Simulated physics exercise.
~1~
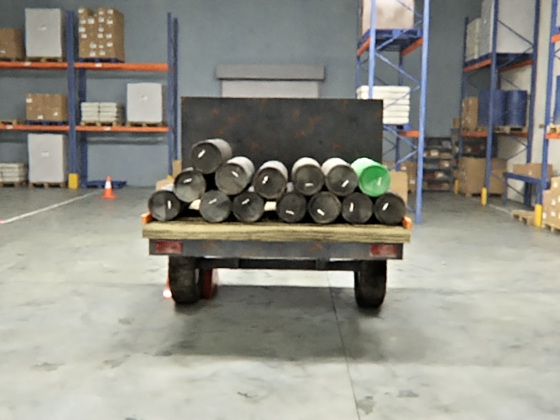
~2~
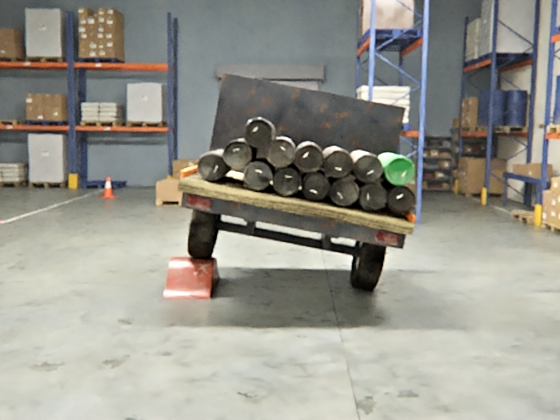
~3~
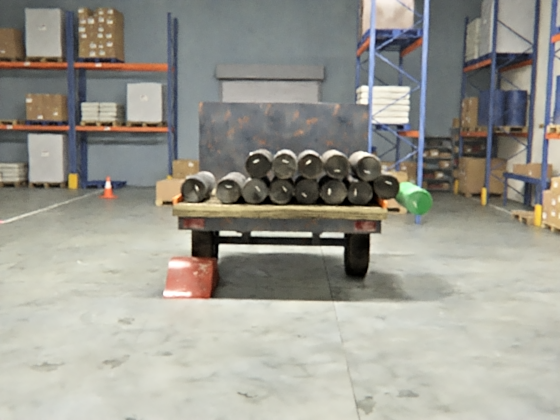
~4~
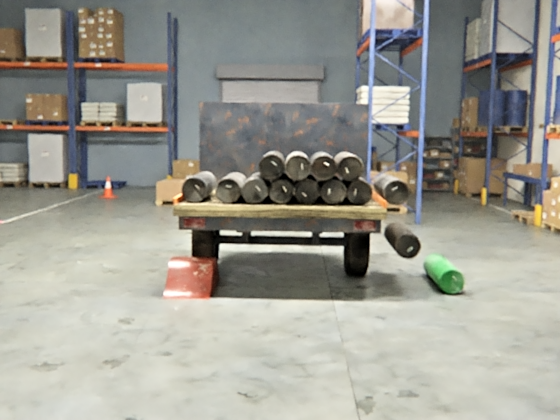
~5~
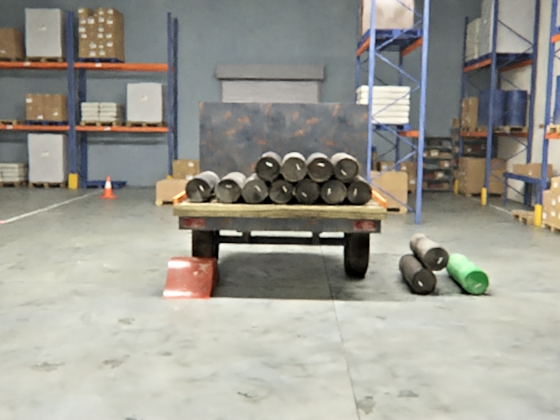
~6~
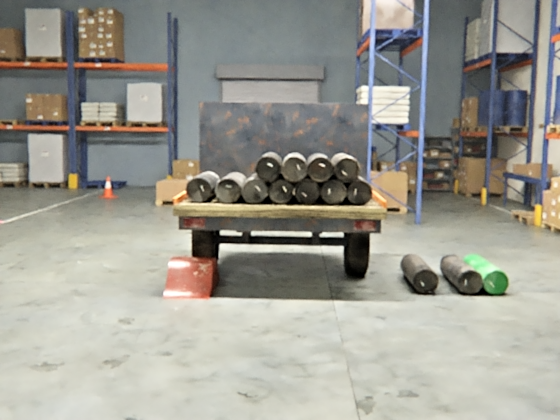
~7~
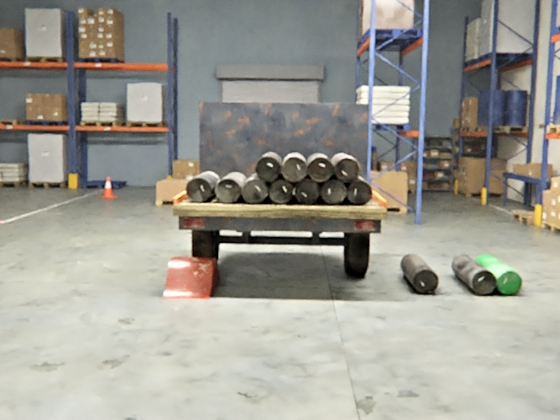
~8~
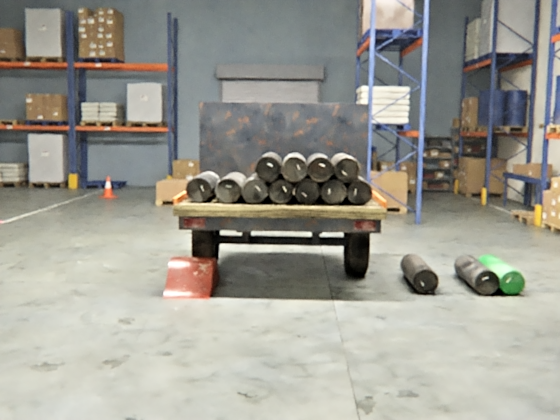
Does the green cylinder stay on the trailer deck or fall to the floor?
The green cylinder falls off the right side of the deck and ends up lying on the floor.
